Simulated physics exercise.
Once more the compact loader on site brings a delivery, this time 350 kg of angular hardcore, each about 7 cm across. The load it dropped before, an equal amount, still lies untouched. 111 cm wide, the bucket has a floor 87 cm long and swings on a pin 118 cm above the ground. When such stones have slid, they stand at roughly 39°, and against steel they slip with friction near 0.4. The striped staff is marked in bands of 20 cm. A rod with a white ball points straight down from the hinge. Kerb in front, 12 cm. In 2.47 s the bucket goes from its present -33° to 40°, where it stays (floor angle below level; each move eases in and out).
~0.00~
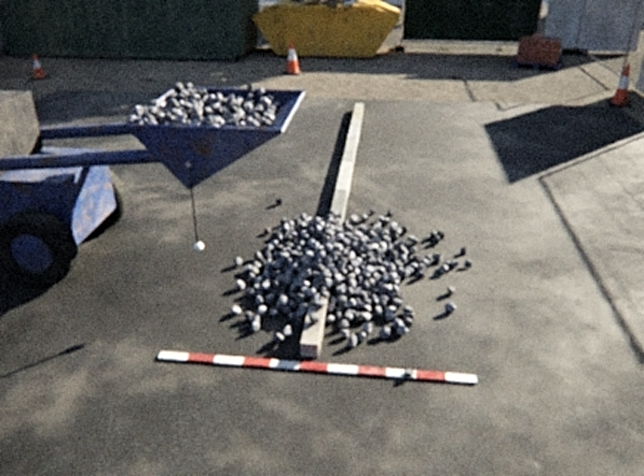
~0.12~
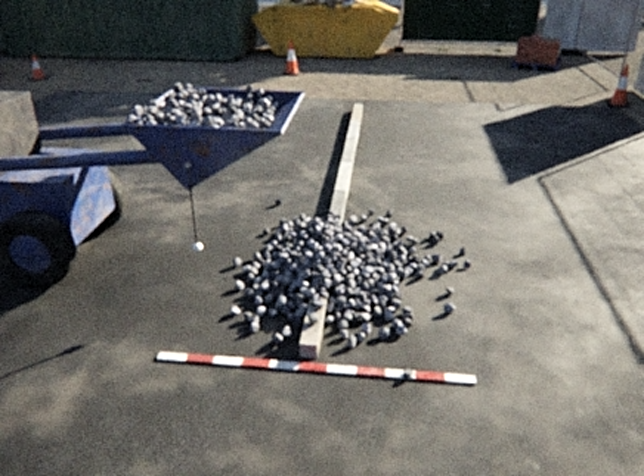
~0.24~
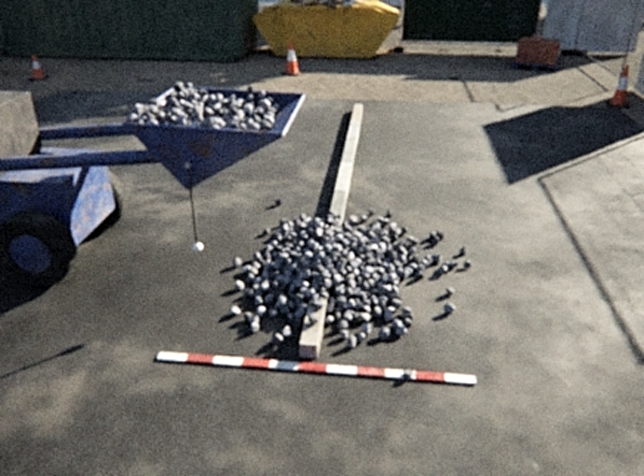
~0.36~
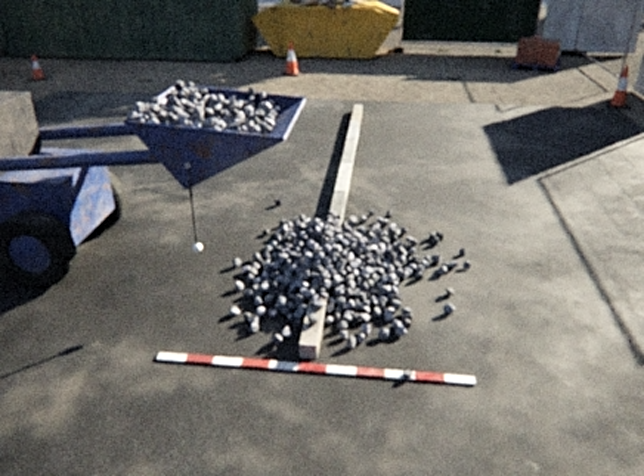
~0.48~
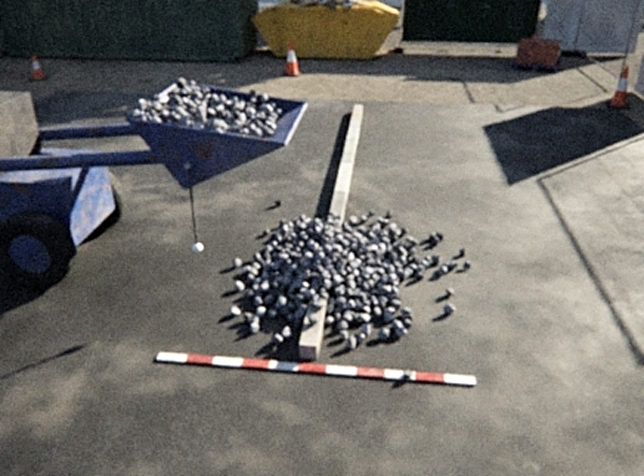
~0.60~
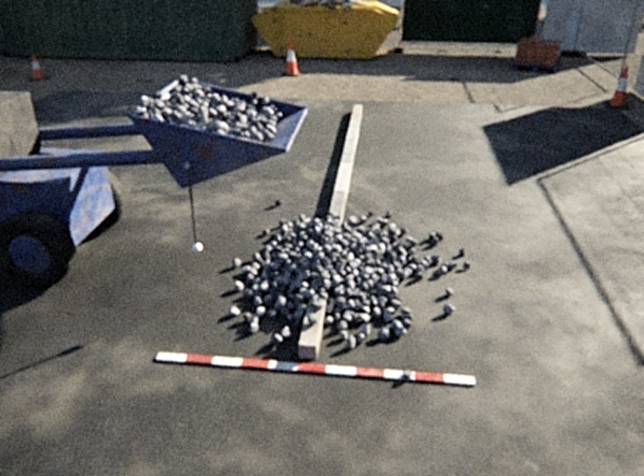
A blue loader held a bucket heaped with grey stones and slowly tilted it slightly, its right edge dipping a little, while the pile lying across the kerb on the ground stayed still.
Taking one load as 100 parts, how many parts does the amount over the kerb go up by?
19 parts.
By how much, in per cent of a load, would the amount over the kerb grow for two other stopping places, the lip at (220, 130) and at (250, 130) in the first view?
Roughly 0 per cent, then 0 per cent.
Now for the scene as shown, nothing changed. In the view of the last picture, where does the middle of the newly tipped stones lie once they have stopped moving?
I'd point to about (298, 251).
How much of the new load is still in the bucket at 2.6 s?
Around 25 in a hundred.
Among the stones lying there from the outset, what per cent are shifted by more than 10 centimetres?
Near 5 per cent, I reckon.
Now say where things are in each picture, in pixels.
Lip at (283, 131), floor tilted -33°, highest stones at (205, 94). The earlier load is highest near (325, 237), 29 cm above ground level, 54 % on this side of the kerb, 46 % over the kerb, in the first picture.
The bucket is at -32°, its lip at (282, 132); the top of the load is at (200, 95); the stones move at 0.0 m/s on average, in the second picture.
The bucket is at -31°, its lip at (283, 135); the top of the load is at (200, 94); the stones move at 0.1 m/s on average, in the third picture.
Lip at (284, 139), floor tilted -29°, highest stones at (181, 93); the stones move at 0.1 m/s on average, in the fourth picture.
Lip at (286, 144), floor tilted -26°, highest stones at (183, 90); the stones move at 0.1 m/s on average, in the fifth picture.
The bucket is at -22°, its lip at (287, 150); the top of the load is at (184, 88); the stones move at 0.1 m/s on average, in the sixth picture.
After 1.9 s the floor is at 29°; in per cent of one load, 99 in the bucket, 55 on this side of the kerb, 46 over the kerb; the foremost stones are at (451, 268).
After 2.6 s the floor is at 40°; in per cent of one load, 27 in the bucket, 121 on this side of the kerb, 52 over the kerb; the foremost stones are at (451, 268).
After 2.9 s the floor is at 40°; in per cent of one load, 2 in the bucket, 136 on this side of the kerb, 62 over the kerb; the foremost stones are at (451, 268).
After 5.5 s the floor is at 40°; in per cent of one load, 0 in the bucket, 134 on this side of the kerb, 66 over the kerb; the foremost stones are at (451, 268). Net gain over the kerb, 19.
